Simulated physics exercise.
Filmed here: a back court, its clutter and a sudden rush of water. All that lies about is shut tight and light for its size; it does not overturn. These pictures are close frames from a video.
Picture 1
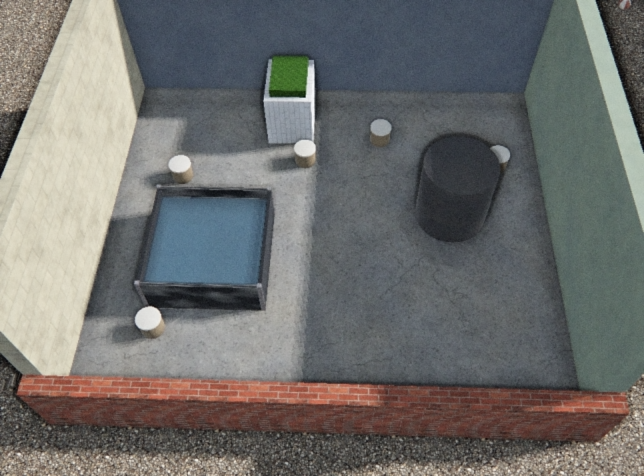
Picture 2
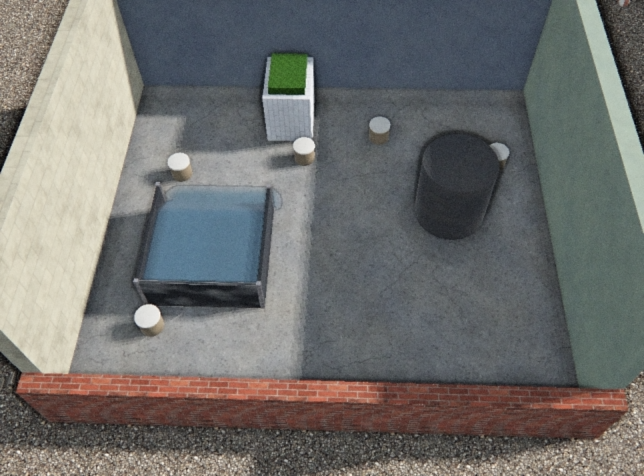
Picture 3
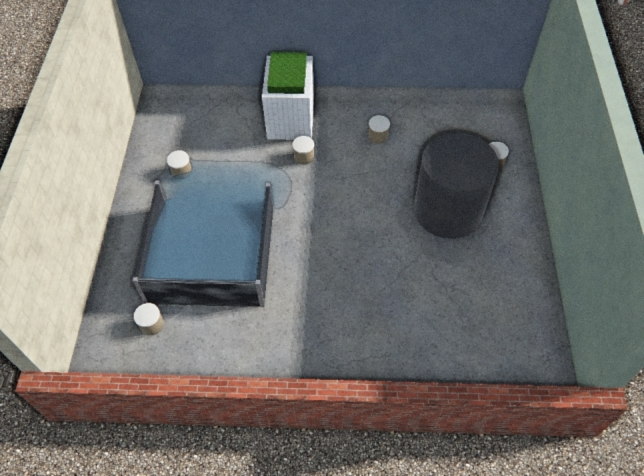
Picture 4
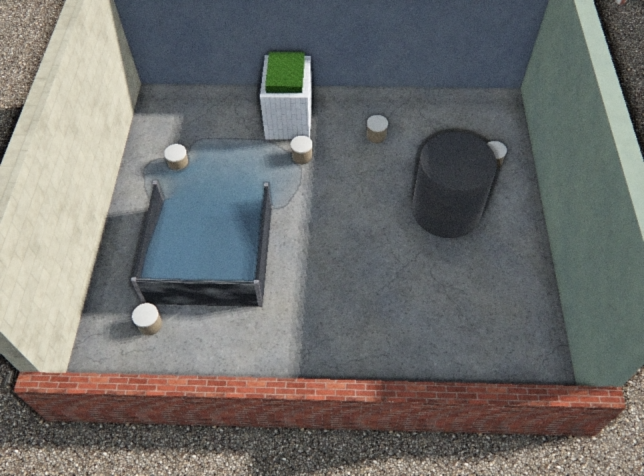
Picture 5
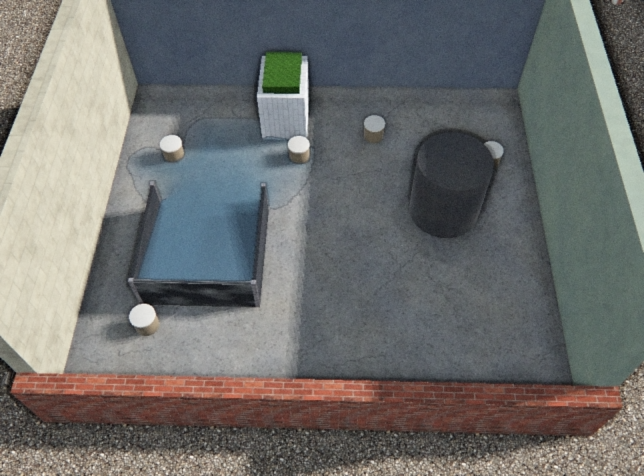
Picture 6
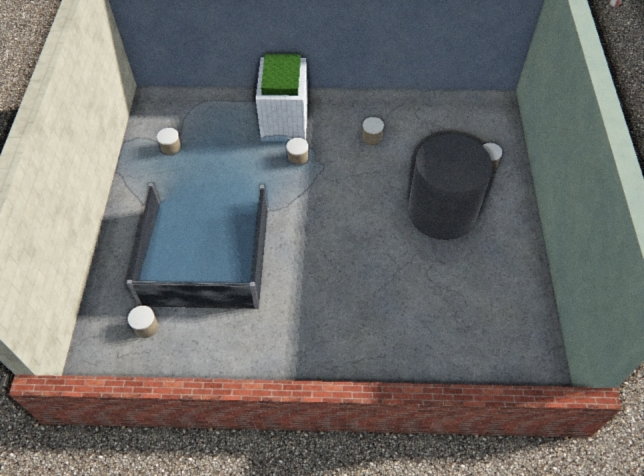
In a walled back court, water spreads from an open-ended tank around nearby pale-topped pails.
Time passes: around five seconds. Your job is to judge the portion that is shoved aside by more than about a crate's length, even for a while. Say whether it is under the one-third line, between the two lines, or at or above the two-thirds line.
Midway band.
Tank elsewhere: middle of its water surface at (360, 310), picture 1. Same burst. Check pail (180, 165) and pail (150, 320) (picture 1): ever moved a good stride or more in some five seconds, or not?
First one: Stayed short; second one: Stayed short.
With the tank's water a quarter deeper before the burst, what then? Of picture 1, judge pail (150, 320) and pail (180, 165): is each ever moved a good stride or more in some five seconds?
Fell short of it; covered that distance.
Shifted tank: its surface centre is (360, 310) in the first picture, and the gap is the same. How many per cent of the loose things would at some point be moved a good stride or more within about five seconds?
Near 40 in a hundred.
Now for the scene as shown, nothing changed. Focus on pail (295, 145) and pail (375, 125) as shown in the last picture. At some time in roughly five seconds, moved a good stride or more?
In the order asked, the first one gets that far and the second one never gets that far.
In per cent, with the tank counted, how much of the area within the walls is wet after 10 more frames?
I make it 35 per cent.
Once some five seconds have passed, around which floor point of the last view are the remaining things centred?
Around (316, 204).
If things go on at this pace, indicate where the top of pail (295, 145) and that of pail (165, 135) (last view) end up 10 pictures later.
Roughly (373, 151) and (150, 83).
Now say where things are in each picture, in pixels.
A pail at (180, 163) rests on the ground; a pail at (305, 148) rests on the ground; 0 of 5 have shifted, in the first frame.
A pail at (178, 161) rests on the ground; a pail at (304, 145) rests on the ground; 0 of 5 have shifted, in the second frame.
A pail at (178, 159), on the bottom; a pail at (303, 144) rests on the ground; 0 of 5 have shifted, in the third frame.
A pail at (175, 152), on the bottom, close to its start; a pail at (301, 144) rests on the ground; 1 of 5 have shifted, in the fourth frame.
A pail at (171, 143) rests on the ground, a stride from its start; a pail at (299, 144), on the bottom; 1 of 5 have shifted, in the fifth frame.
A pail at (167, 136) rests on the ground, a stride from its start; a pail at (297, 146) rests on the ground; 1 of 5 have shifted, in the sixth frame.
A moment on, 1 of 5 are well off their spots; 0 afloat.
Next, 2 of 5 are well off their spots; 1 afloat.
Later, 1 of 5 are well off their spots; 1 afloat.
In the end, 2 of 5 are well off their spots, and 2 have been at some point; 0 afloat.
